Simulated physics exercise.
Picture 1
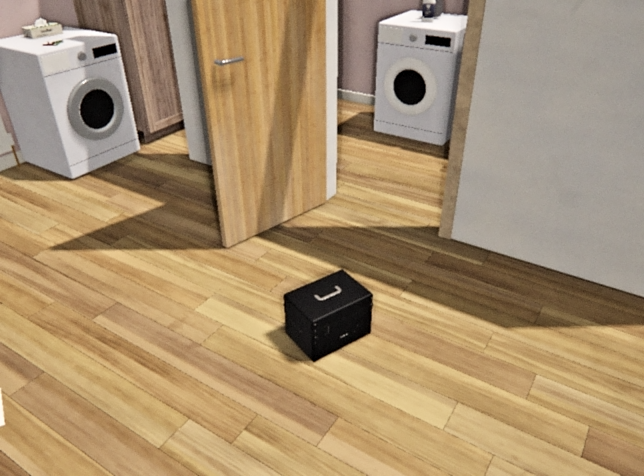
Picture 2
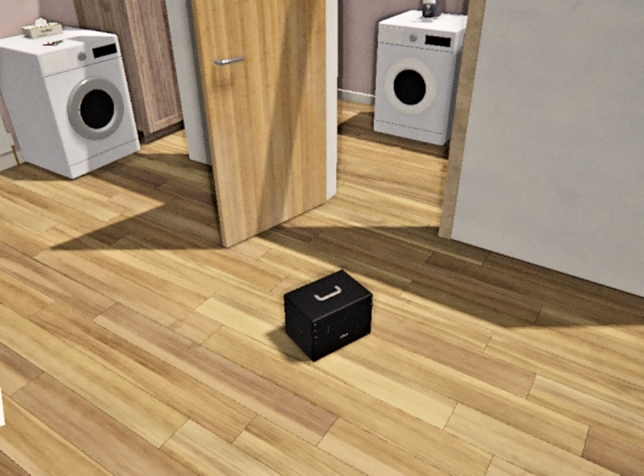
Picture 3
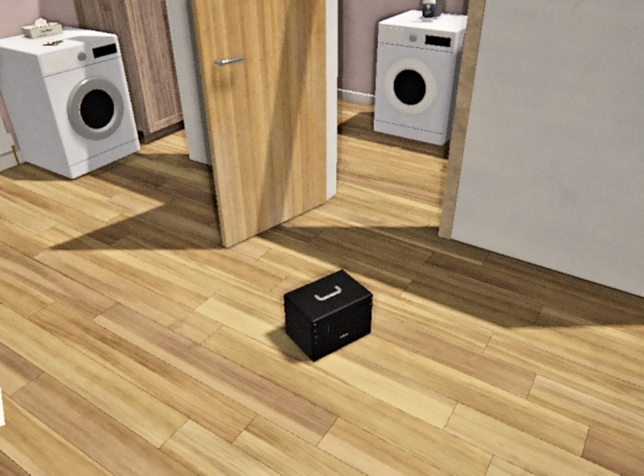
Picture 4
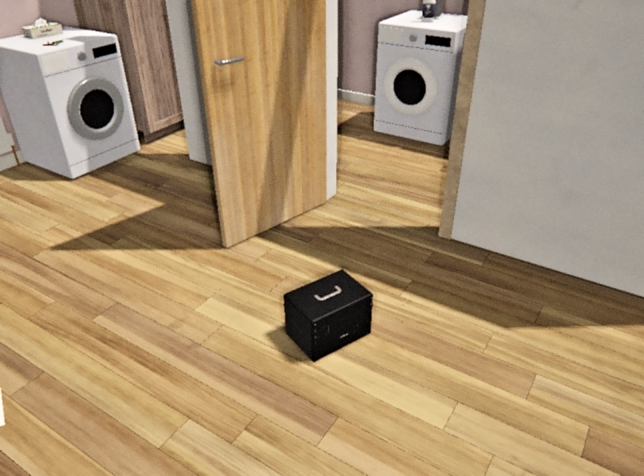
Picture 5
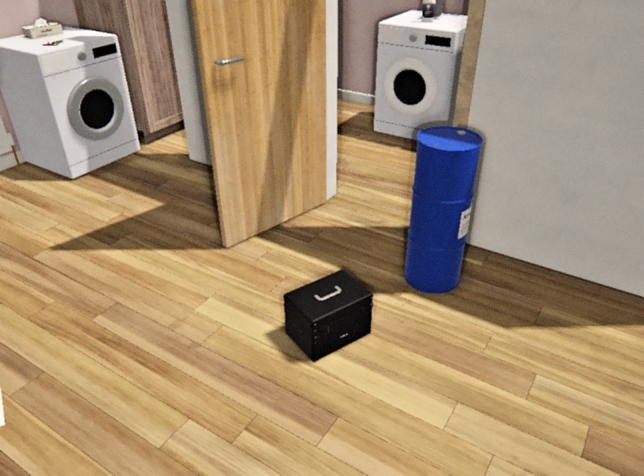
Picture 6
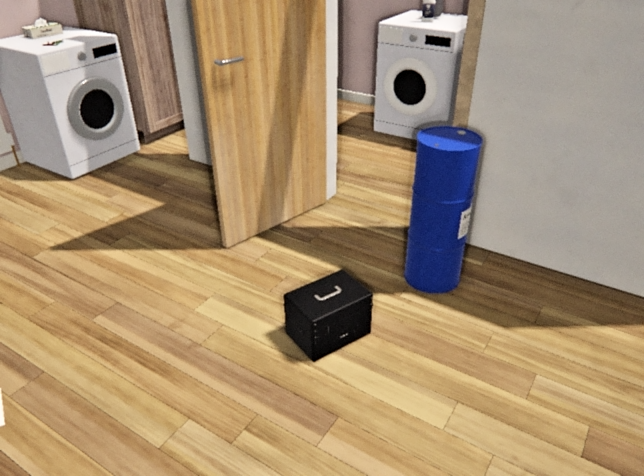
In a room with a wooden floor, a black toolbox sat still near a wide-open door, and then a blue drum suddenly appeared to its right, while nothing else moved.
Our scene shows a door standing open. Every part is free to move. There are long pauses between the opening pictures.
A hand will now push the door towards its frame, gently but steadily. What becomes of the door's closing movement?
The door makes it to the frame.
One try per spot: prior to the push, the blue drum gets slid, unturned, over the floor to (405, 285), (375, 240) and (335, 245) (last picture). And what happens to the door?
The door finishes its swing in case one, is obstructed in case two and is obstructed in case three.
Then, 0.50 s past the last view, door at 83°.
Then, 0.90 s past the last view, door at 49°.
Then, 1.30 s past the last view, door at 12°.
Finally, door at 0°; both still in place. Final places as the last picture's camera would see them, blue drum near (440, 213).
